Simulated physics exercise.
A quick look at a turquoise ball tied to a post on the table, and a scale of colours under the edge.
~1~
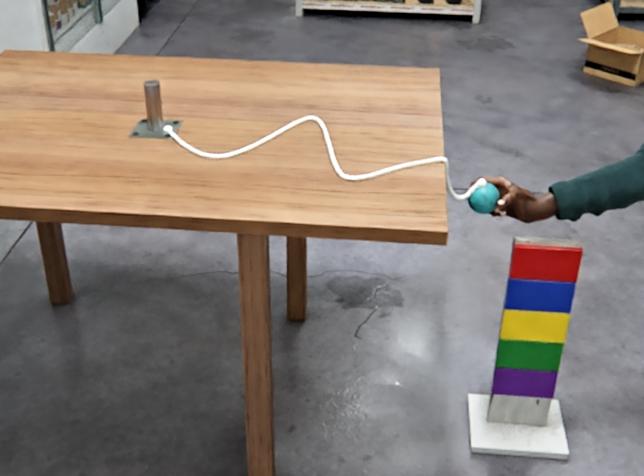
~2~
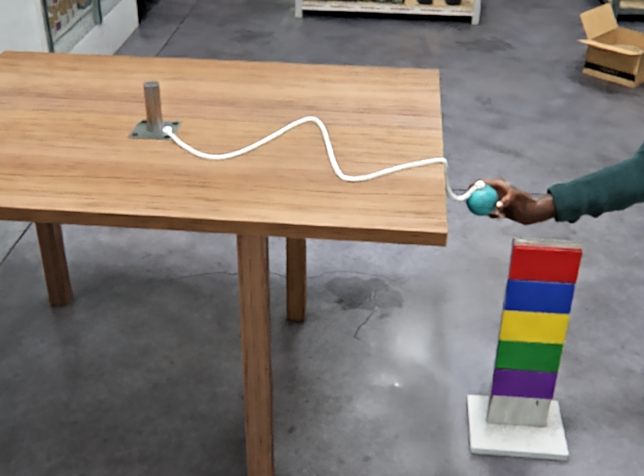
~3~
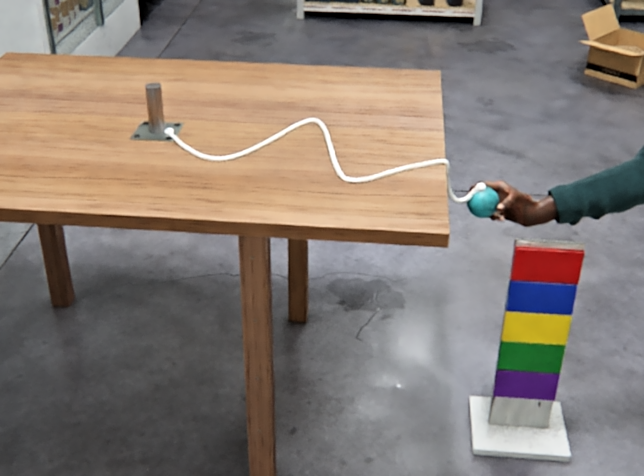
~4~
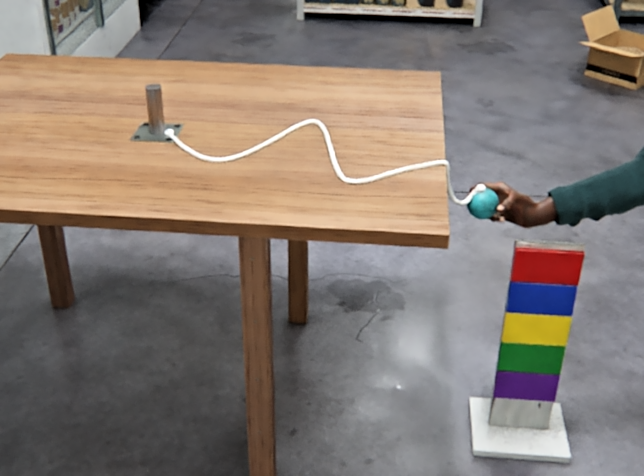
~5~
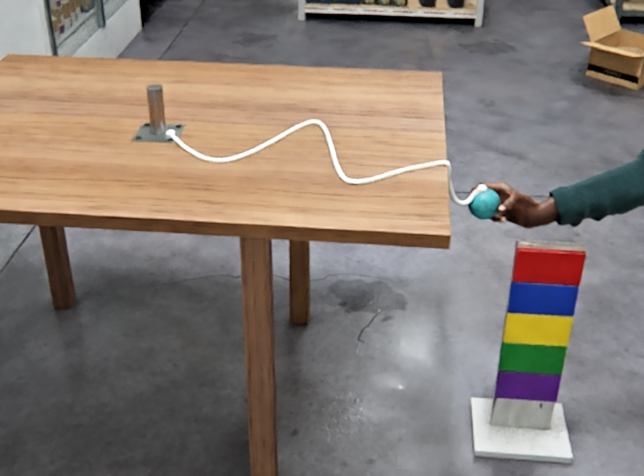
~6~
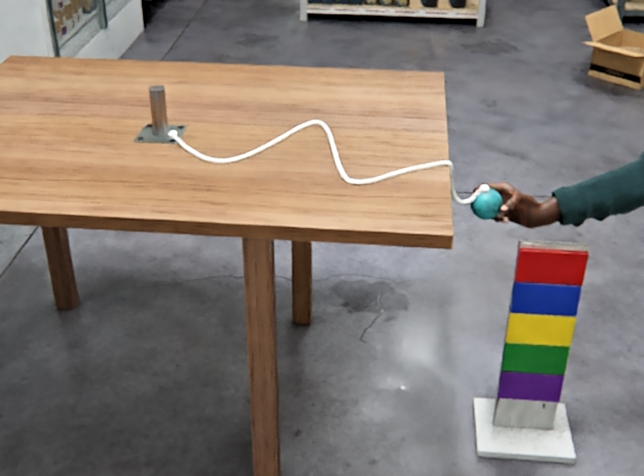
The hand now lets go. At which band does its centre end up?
At purple.
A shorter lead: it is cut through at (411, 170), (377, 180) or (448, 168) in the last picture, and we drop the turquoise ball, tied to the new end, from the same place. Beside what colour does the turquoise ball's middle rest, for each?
In that order: Blue; red; yellow.
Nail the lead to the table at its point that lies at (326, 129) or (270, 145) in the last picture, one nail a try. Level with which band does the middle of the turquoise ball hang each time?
One after the other, yellow; green.
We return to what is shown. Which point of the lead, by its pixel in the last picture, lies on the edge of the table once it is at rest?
That spot is around (333, 146).
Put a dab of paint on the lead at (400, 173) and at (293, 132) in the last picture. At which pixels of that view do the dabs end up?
The first at (436, 268), the second at (354, 146).
Early on, ball near (411, 366); level with purple.
Midway, ball near (436, 379); level with purple.
Finally, ball near (425, 377); level with purple. Its centre hangs level with the purple band.
